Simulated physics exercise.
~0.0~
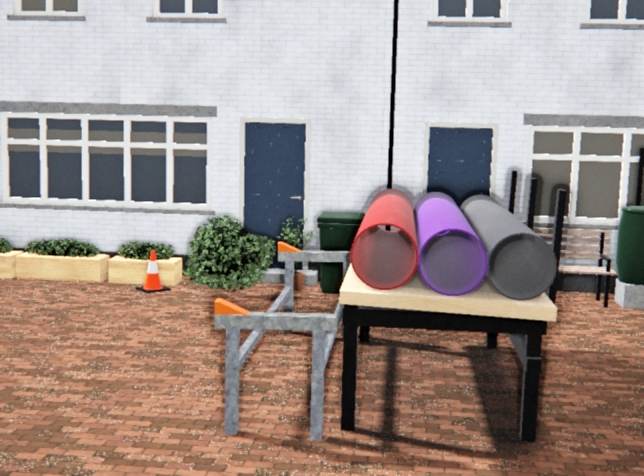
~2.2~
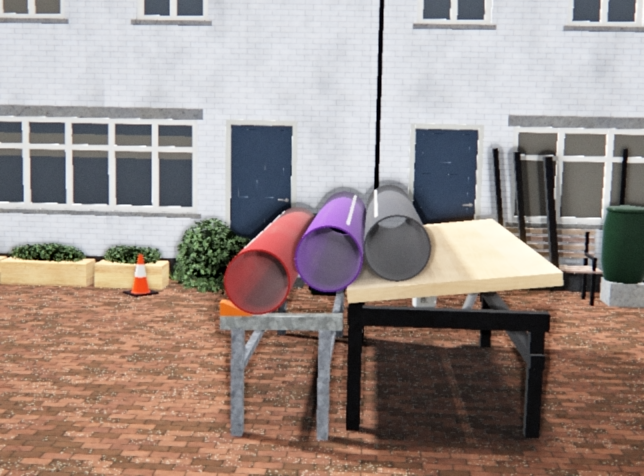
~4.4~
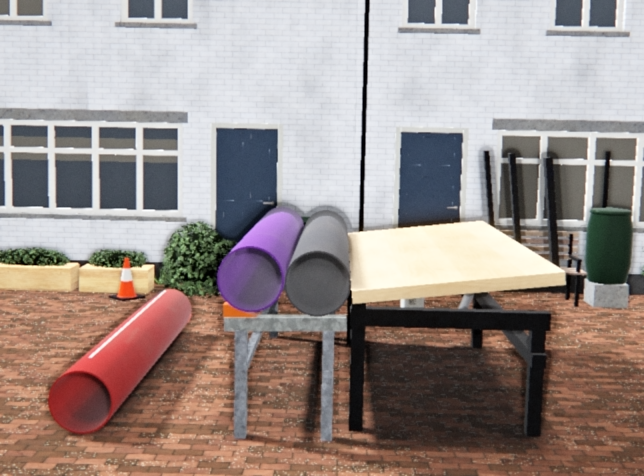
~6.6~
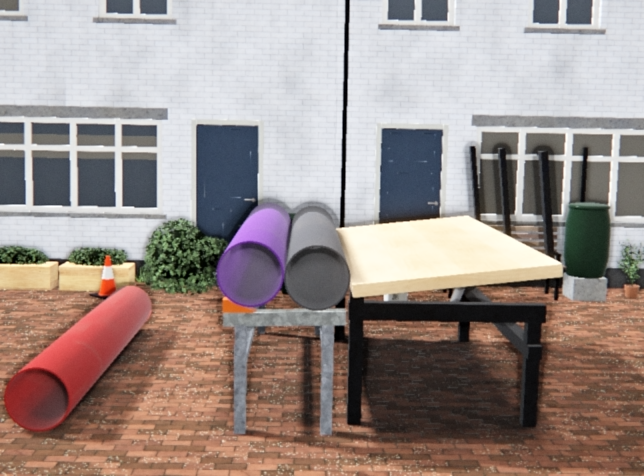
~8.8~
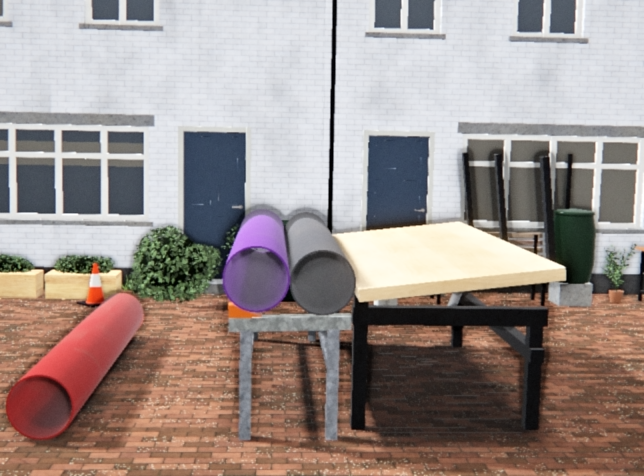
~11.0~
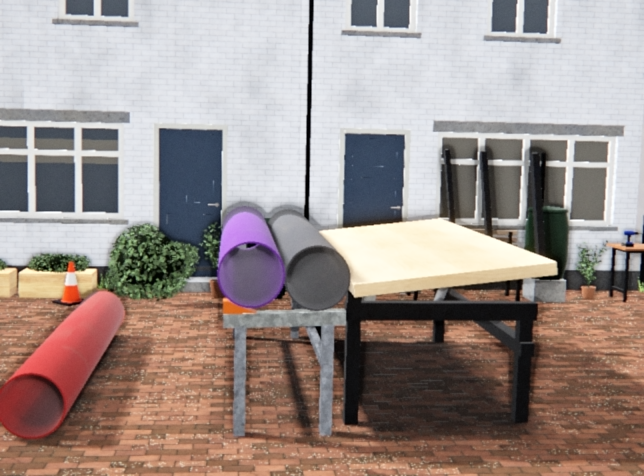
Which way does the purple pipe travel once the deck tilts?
The purple pipe rolls to the left, going from the deck onto the grey rack.
